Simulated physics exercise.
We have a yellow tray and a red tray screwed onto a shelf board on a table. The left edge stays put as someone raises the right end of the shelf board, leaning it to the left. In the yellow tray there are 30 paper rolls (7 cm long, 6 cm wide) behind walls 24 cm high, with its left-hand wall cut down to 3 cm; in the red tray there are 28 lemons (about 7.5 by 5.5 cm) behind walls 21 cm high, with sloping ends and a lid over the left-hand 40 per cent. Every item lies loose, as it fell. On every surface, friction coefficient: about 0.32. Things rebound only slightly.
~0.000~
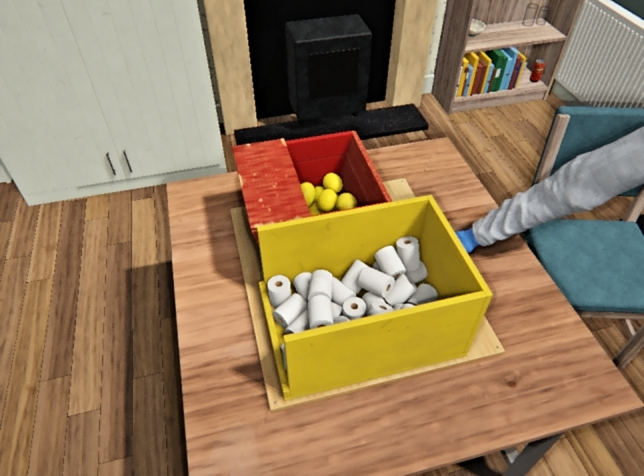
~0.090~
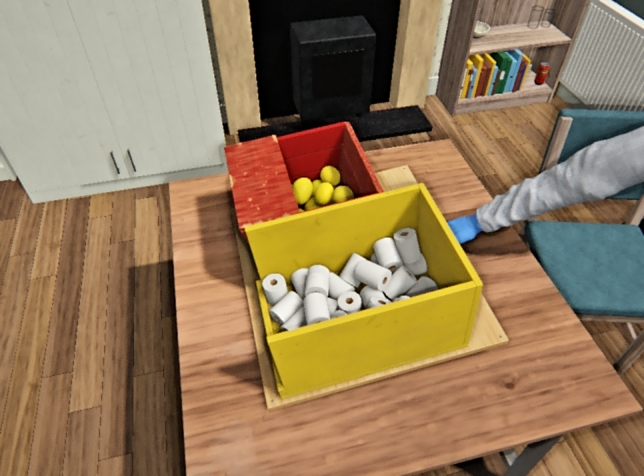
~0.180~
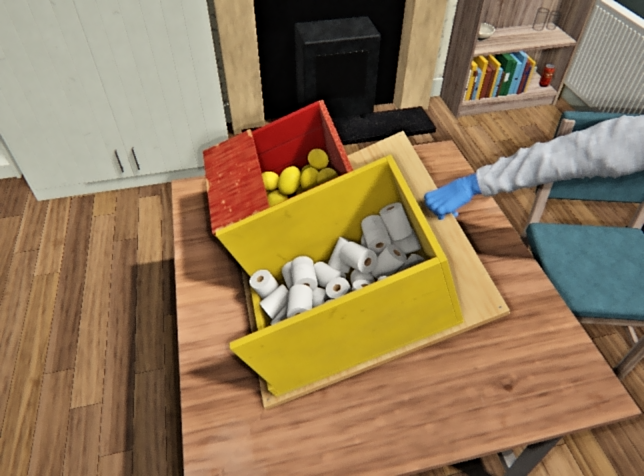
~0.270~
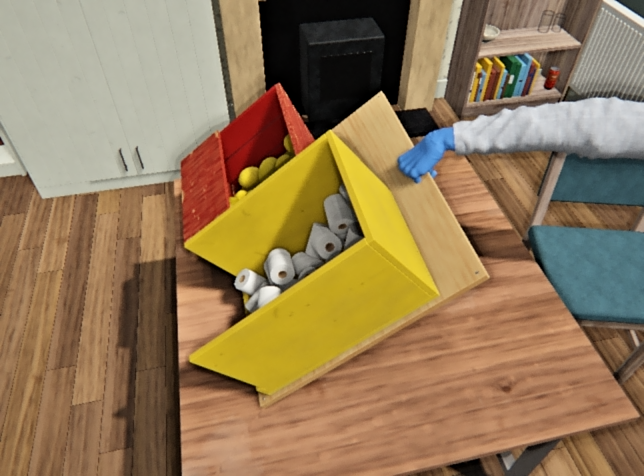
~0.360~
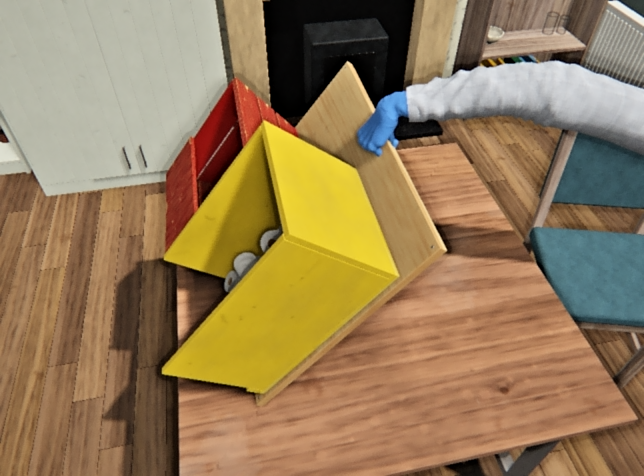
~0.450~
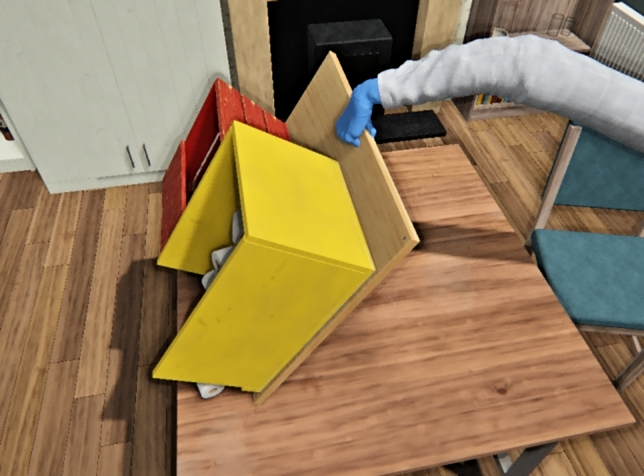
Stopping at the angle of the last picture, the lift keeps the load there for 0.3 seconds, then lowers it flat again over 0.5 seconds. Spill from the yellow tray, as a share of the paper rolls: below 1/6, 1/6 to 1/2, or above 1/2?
It ends up missing the greater part.
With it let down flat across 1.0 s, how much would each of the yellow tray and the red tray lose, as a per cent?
Then the yellow tray sheds 60 %, while the red tray sheds 0 %.
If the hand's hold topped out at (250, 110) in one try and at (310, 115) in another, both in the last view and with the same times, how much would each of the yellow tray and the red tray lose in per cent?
First try, then second: The yellow tray sheds 100 then 90 per cent, and the red tray sheds 10 then 0 per cent.
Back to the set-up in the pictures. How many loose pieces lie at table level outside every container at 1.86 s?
Some 6 pieces.
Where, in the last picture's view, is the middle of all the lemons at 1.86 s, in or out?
Centred roughly at (299, 224).
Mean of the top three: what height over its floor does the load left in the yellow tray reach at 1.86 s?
About 6 cm.
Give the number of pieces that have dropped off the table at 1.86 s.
Roughly 12.
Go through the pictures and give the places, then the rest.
In the first picture (each is followed by its nearest rim corner in this view, unless another is named; the camera moves round a little), yellow tray, (284, 339); red tray (by its farthest rim corner), (352, 132); 0° from level; none out.
In the second picture, yellow tray, (267, 340); red tray, (345, 123); 6° from level.
In the third picture, yellow tray, (230, 346); 20° from level.
In the fourth picture, yellow tray, (189, 359); 38° from level.
In the fifth picture, yellow tray, (162, 371); 52° from level.
In the sixth picture, yellow tray, (152, 375); 58° from level; 2 out, the lowest roll at (208, 377).
After 0.67 s, tilt 58°; yellow tray 22 in, 8 out and red tray 28 in, 0 out.
After 0.96 s, tilt 36°; yellow tray 15 in, 15 out and red tray 28 in, 0 out.
After 1.35 s, tilt 0°; yellow tray 12 in, 18 out and red tray 28 in, 0 out.
When it is over (at 1.86 s), yellow tray 12 in, 18 out and red tray 28 in, 0 out. Asked share, 18 of 30, 60 per cent.
